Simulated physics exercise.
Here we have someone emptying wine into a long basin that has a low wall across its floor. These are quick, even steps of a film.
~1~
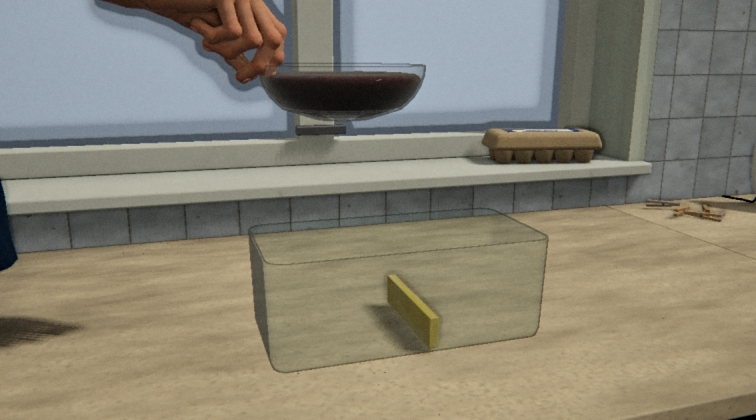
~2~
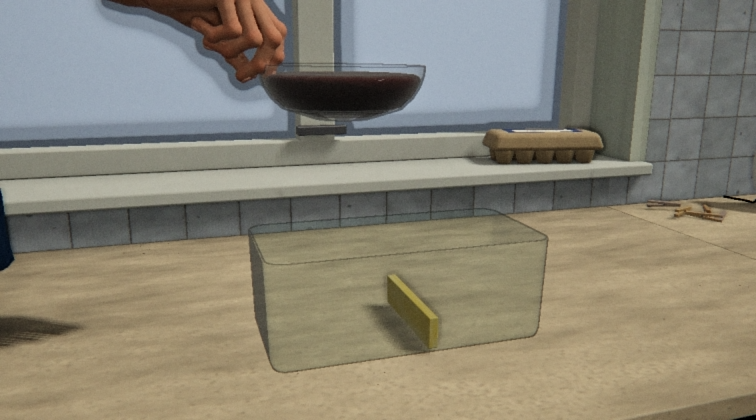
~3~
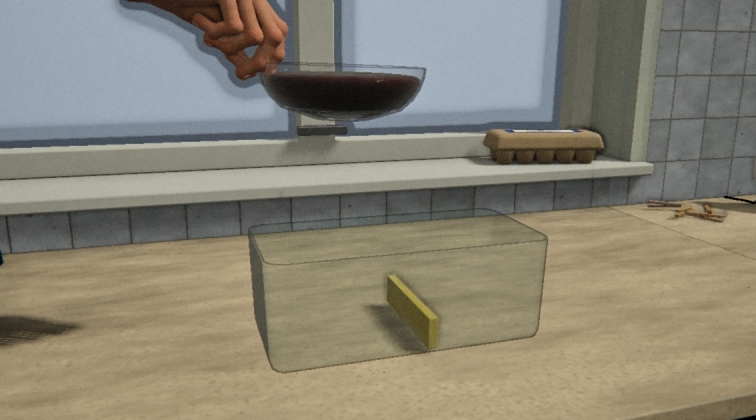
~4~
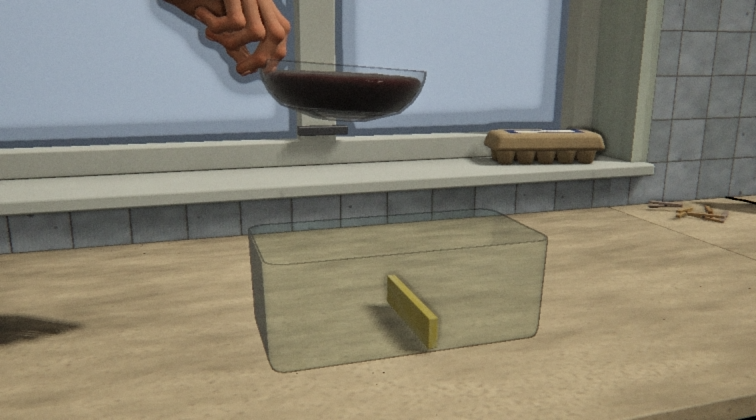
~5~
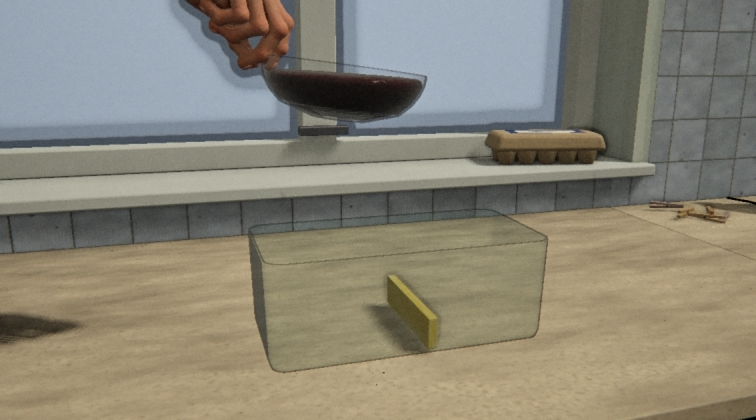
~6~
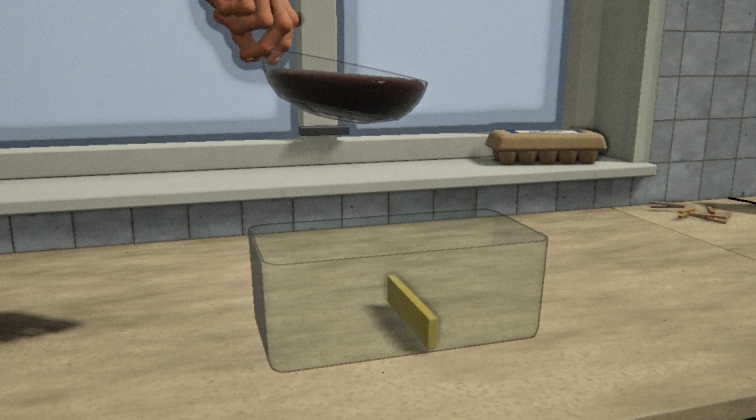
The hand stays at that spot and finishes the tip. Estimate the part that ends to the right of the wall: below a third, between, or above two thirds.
In the end over two thirds is right of the wall.
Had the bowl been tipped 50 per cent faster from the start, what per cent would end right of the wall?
Roughly 65 in a hundred.
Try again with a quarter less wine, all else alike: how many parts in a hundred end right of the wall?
It comes to 80 per cent or so.
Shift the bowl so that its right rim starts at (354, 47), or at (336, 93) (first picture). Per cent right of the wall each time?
About 55 and 20 per cent.
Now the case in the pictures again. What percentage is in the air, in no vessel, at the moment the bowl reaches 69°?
Some 50 per cent.
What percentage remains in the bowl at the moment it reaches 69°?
It comes to 20 per cent or so.
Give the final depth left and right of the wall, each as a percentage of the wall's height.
Left about 20, right about 80.
A moment on, the bowl is tipped part way and 19 per cent is still to pour, 0 is left of the wall and 32 right of it.
Next, the bowl is tipped right over and 0 per cent is still to pour, 15 is left of the wall and 80 right of it.
Then the bowl is tipped right over and 0 per cent is still to pour, 22 is left of the wall and 76 right of it.
Later the bowl is tipped right over and 0 per cent is still to pour, 22 is left of the wall and 76 right of it.
At rest 22 per cent lies left of the wall, 76 right of it and 2 outside.
